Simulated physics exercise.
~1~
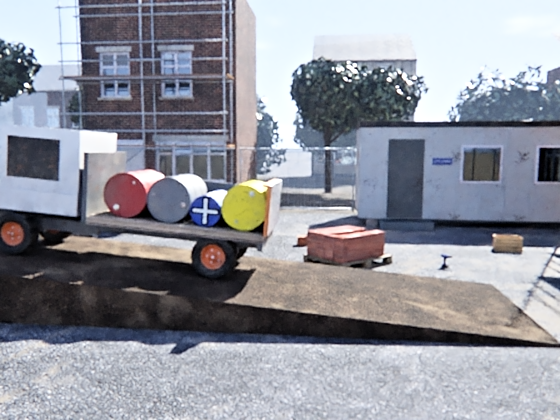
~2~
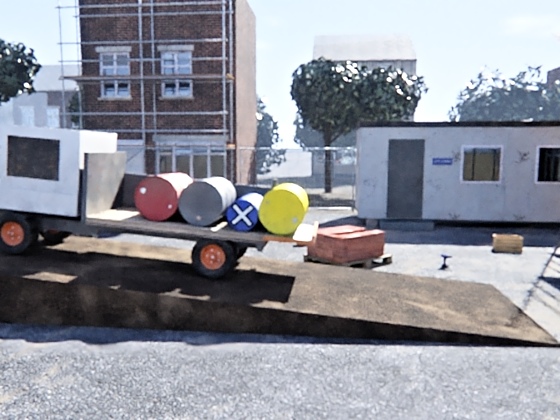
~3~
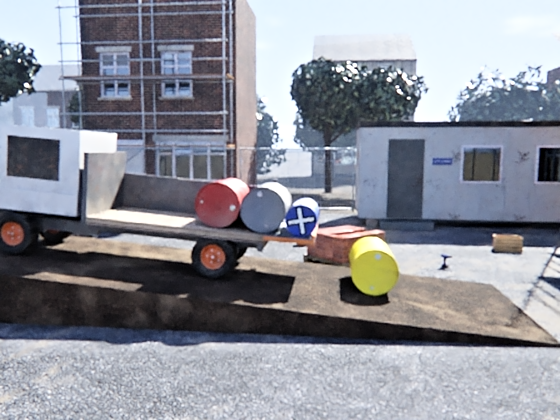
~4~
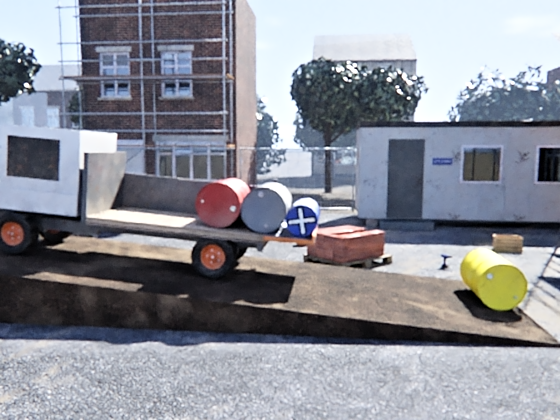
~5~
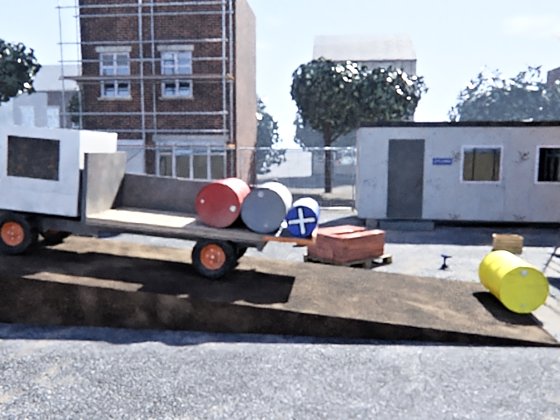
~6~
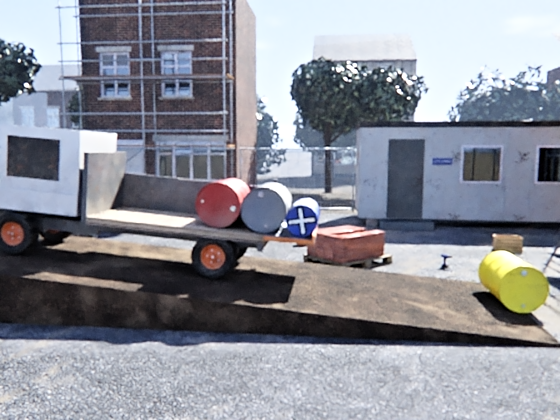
Four drums, red, grey, blue with a white cross and yellow, lie in a row on the bed of a pick-up parked on a dirt slope, seen from the side across a paved yard. A scaffolded brick building stands behind, with bricks on a pallet and a pale cabin to the right. The tailgate drops open and the drums roll right. The yellow one rolls off the gate, lands on the slope and continues rightwards, while the others stop bunched near the back. It comes to rest near the foot of the slope, and the other three stay aboard.
